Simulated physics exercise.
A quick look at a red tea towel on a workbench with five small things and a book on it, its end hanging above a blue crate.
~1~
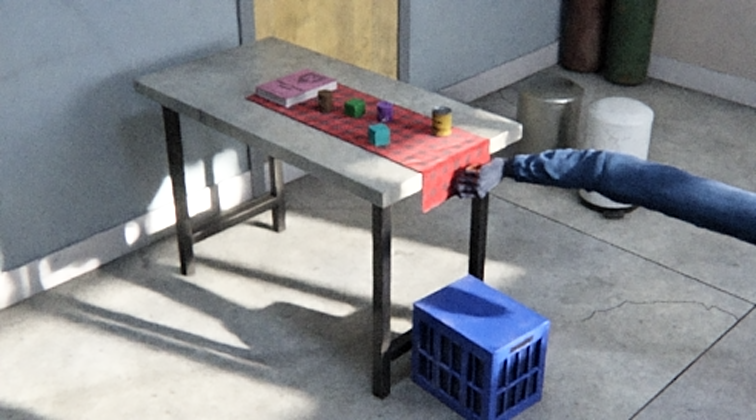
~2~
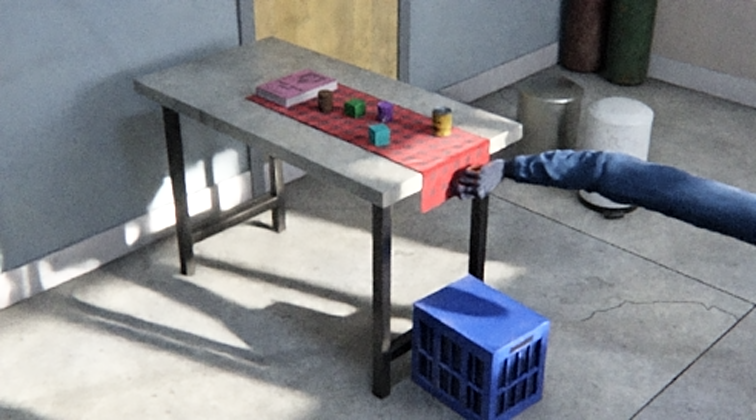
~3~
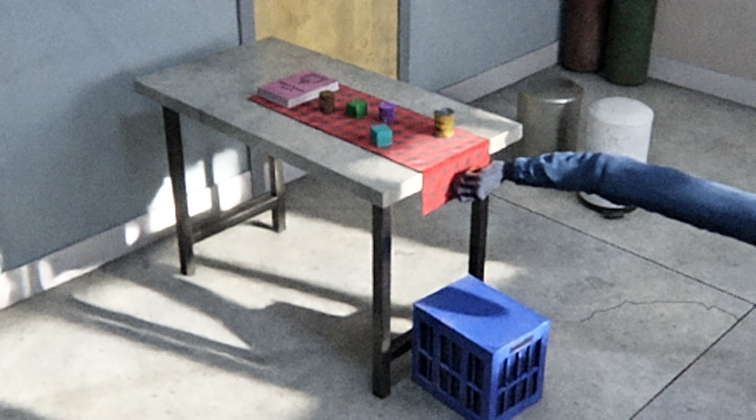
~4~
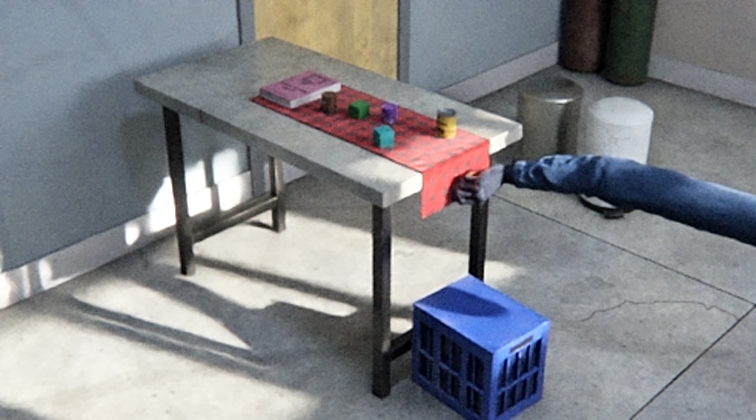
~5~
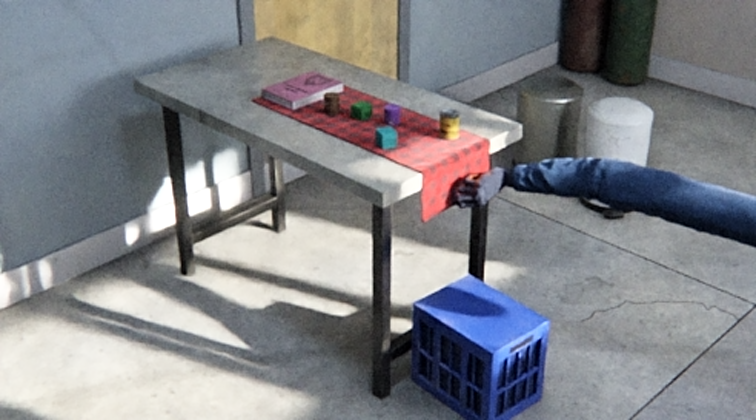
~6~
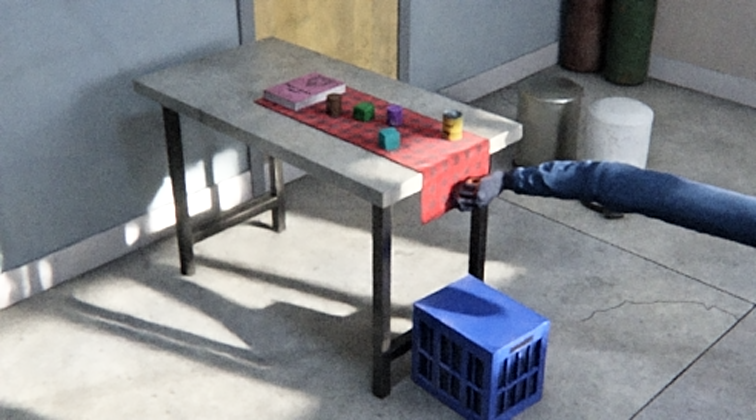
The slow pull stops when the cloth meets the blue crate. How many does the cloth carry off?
The answer is three.
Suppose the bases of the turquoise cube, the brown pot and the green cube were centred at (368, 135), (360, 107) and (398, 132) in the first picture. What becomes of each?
The turquoise cube is carried off; the brown pot keeps its place on top; the green cube falls.
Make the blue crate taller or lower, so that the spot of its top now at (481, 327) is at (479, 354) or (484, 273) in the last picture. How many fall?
It would be 4 and 1.
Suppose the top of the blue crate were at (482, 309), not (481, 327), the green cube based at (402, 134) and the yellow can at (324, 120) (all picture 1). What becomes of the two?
The green cube falls; the yellow can stays on.
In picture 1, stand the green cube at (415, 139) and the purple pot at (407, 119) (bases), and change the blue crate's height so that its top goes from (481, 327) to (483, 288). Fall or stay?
The green cube falls, the purple pot does not fall.
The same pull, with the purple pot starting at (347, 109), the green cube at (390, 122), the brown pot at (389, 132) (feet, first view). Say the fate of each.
The purple pot holds on, the green cube comes down, the brown pot drops off.
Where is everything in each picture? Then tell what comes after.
The first picture shows hem (422, 213); yellow can (442, 110); turquoise cube (379, 127); purple pot (385, 105); green cube (355, 102); brown pot (325, 92); top of the crate (481, 327).
The second picture shows hem (421, 213); yellow can (442, 110).
The third picture shows hem (422, 216); turquoise cube (381, 128).
The fourth picture shows hem (421, 219); purple pot (390, 106); top of the crate (481, 327).
The fifth picture shows hem (422, 222); green cube (362, 104).
The sixth picture shows hem (421, 226); yellow can (453, 114); turquoise cube (389, 131); purple pot (395, 108); green cube (364, 105); brown pot (334, 96).
Early on, hem near (455, 258); yellow can gone.
Midway, hem on the crate; yellow can, turquoise cube and purple pot gone.
Finally, hem on the crate; yellow can, turquoise cube and purple pot gone. Over the edge go three.
